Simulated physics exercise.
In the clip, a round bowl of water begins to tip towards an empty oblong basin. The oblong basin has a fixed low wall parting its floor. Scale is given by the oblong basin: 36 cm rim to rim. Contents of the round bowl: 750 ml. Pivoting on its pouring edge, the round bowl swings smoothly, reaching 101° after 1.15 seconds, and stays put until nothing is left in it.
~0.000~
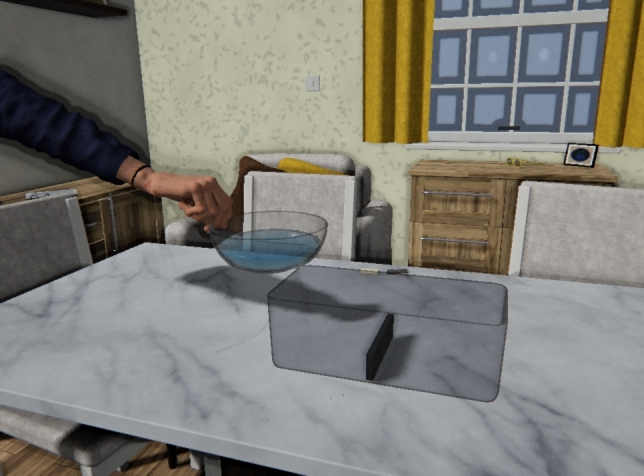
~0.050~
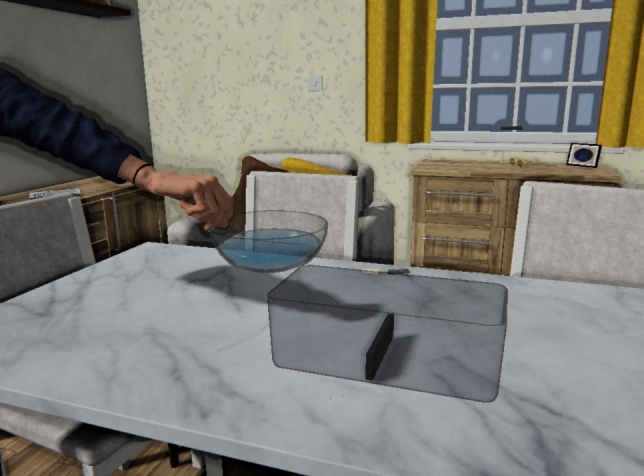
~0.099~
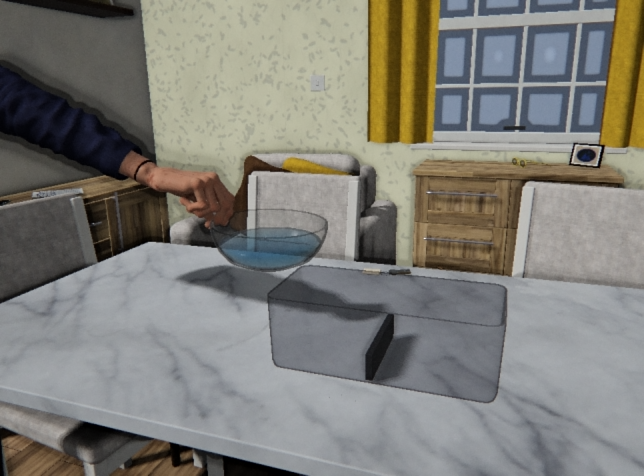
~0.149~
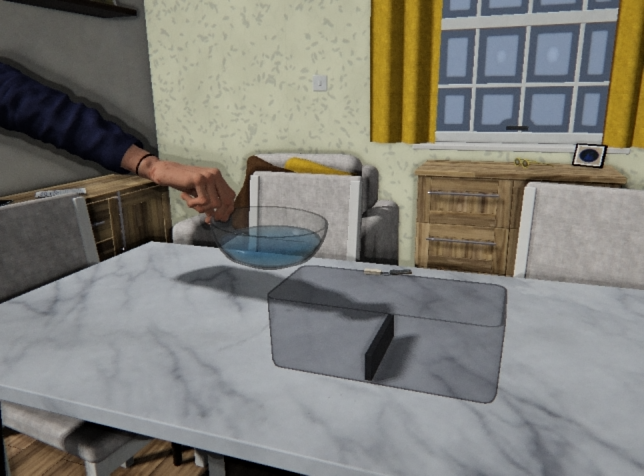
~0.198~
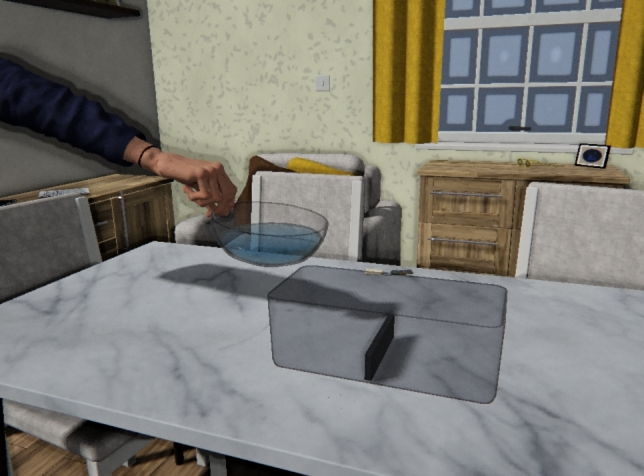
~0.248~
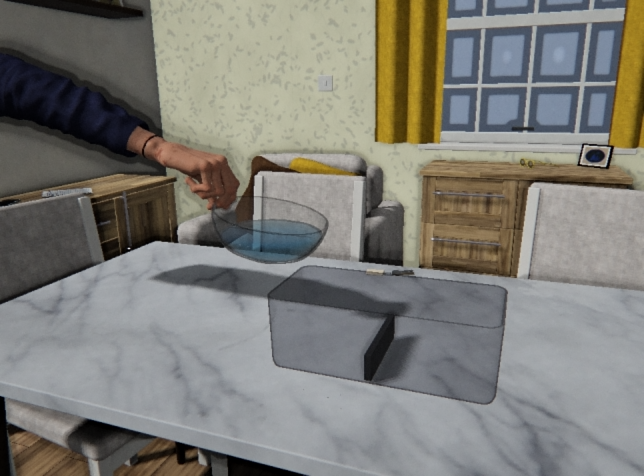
Glass bowl of blue water tilting slightly in a hand above a marble table, beside an empty clear basin with a divider.
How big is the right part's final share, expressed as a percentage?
Some 63 per cent.
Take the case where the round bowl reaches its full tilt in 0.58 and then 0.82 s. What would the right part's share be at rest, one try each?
Around 65 per cent first, around 70 per cent next.
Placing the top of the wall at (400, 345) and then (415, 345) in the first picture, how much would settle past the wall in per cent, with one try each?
First try about 20 %, second try about 15 %.
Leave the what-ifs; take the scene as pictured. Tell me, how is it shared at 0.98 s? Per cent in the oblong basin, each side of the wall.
Near 28 on the left, 56 on the right.
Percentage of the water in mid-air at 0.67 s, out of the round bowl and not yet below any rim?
About 38 per cent.
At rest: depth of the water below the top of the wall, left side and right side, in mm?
The left side gives some 34 mm, the right side some 28 mm.
Then, 0.67 s in, the tilt is 63° and 54 per cent is still to pour, 8 is left of the wall and 0 right of it.
Then, 0.98 s in, the tilt is 95° and 3 per cent is still to pour, 27 is left of the wall and 57 right of it.
Then, 1.30 s in, the tilt is 101° and 0 per cent is still to pour, 36 is left of the wall and 63 right of it.
Then, 1.65 s in, the tilt is 101° and 0 per cent is still to pour, 36 is left of the wall and 63 right of it.
Finally, 36 per cent lies left of the wall, 63 right of it and 1 outside.
